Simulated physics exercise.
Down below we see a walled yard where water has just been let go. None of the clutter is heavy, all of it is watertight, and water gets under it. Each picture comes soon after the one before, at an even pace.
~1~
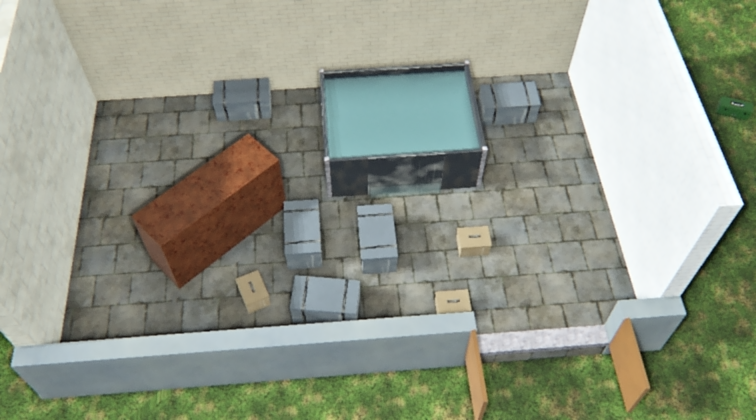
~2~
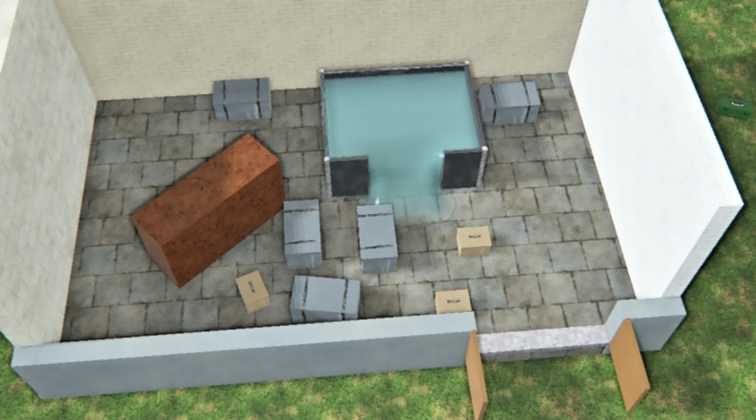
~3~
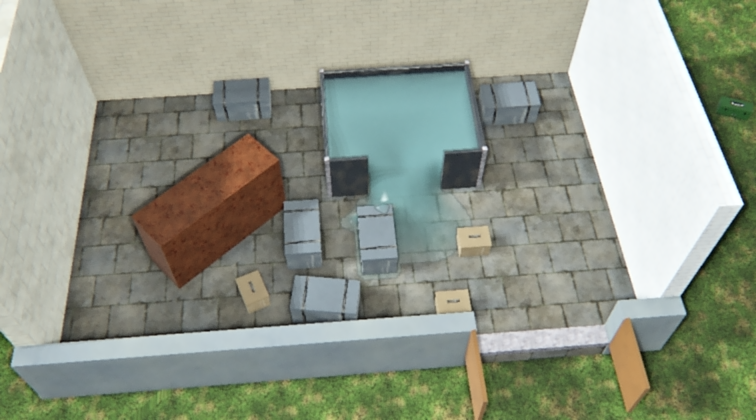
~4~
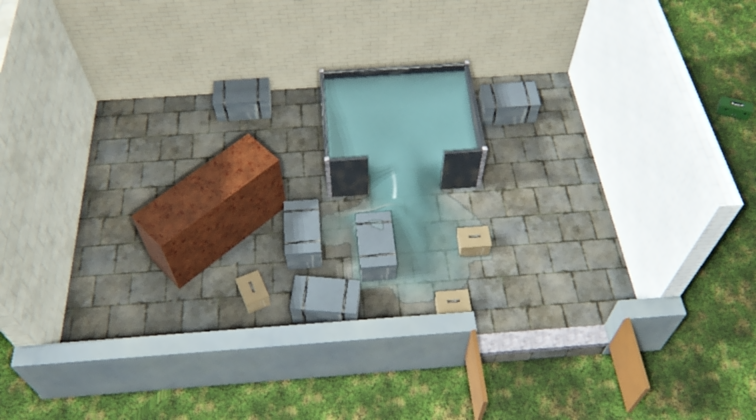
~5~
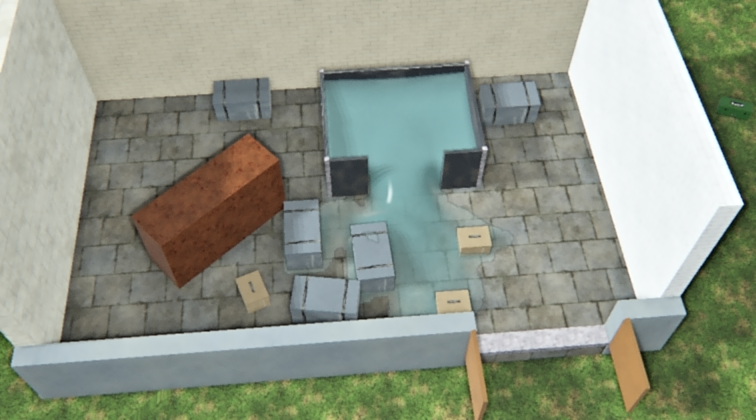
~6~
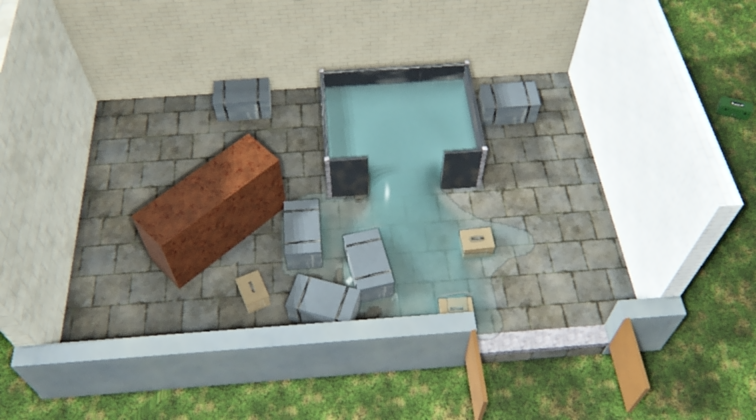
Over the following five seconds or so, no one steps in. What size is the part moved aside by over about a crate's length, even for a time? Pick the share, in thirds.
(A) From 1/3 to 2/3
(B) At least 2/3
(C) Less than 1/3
A.
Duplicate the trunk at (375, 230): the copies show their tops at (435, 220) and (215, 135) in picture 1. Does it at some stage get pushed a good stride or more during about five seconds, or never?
Answers in the order given: Went past the threshold, stayed within the threshold.
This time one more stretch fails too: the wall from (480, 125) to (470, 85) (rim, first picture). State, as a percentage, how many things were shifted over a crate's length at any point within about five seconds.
It comes out at roughly 10 per cent.
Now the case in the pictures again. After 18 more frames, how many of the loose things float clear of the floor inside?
Count: 2.
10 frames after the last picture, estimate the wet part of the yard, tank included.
I'd put it at some 45 per cent.
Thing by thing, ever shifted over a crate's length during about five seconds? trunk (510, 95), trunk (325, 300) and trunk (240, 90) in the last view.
In sequence: Fell short, covered the distance, fell short.
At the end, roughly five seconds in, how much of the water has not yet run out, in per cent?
I'd put it near 78 per cent.
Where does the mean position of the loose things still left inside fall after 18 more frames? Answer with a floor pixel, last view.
Roughly at (309, 231).
A moment on, 2 of 8 are well off their spots; 1 afloat.
Next, 5 of 8 are well off their spots; 0 afloat.
Later, 5 of 8 are well off their spots; 2 afloat.
In the end, 5 of 8 are well off their spots, and 5 have been at some point; 1 afloat.
